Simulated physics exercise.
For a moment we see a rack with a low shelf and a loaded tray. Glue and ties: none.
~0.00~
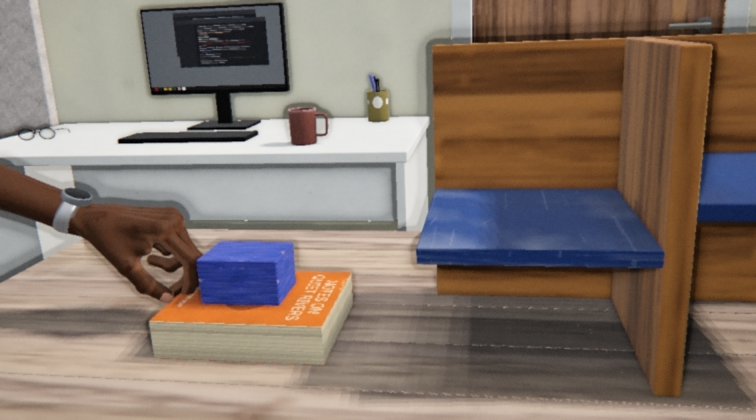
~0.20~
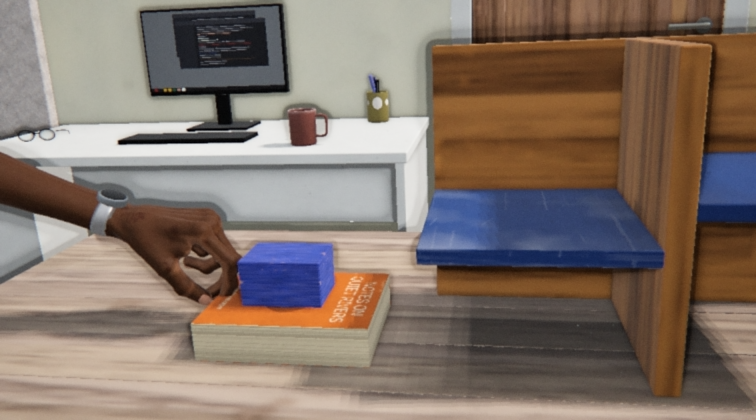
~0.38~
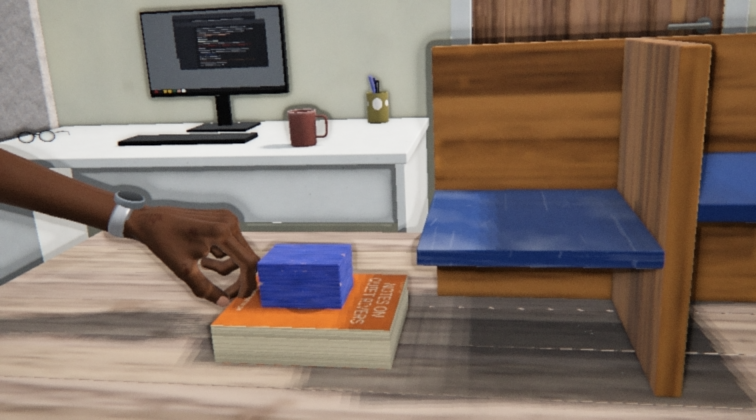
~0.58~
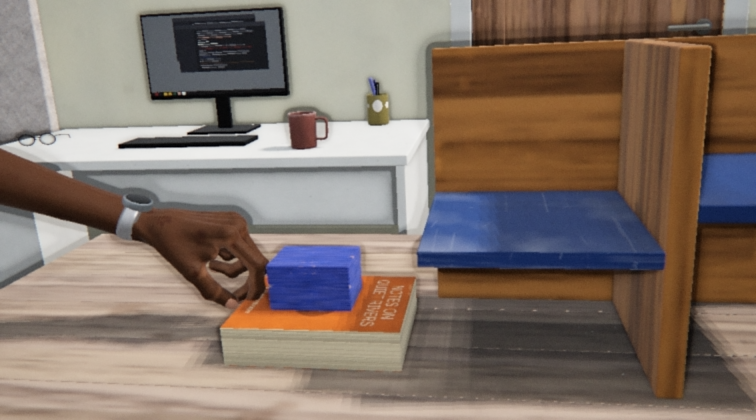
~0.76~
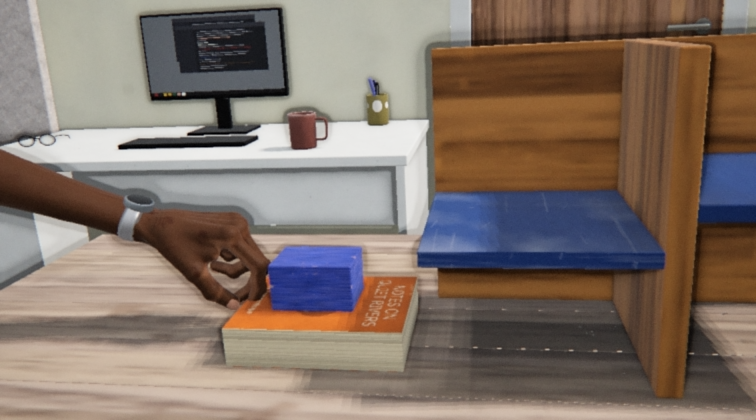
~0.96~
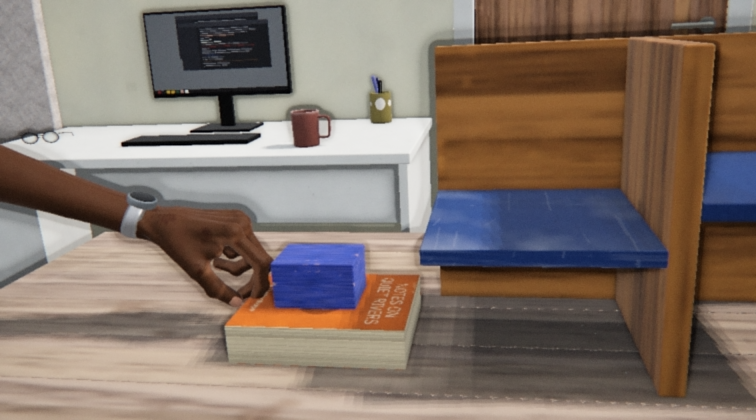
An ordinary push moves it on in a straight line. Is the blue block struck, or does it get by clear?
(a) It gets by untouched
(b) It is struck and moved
Option a: It gets by untouched.
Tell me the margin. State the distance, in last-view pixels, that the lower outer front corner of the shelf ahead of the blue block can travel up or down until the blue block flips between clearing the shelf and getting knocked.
28 pixels down.
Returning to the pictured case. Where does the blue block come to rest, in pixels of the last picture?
Once it all settles, the centre sits at about (508, 279).
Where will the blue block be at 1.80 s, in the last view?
Estimated centre: (374, 277).
Around 1.80 s, blue block riding along near (374, 277).
Around 2.54 s, blue block riding along near (443, 278).
Finally (3.6 s), the blue block passes below, near (508, 279).
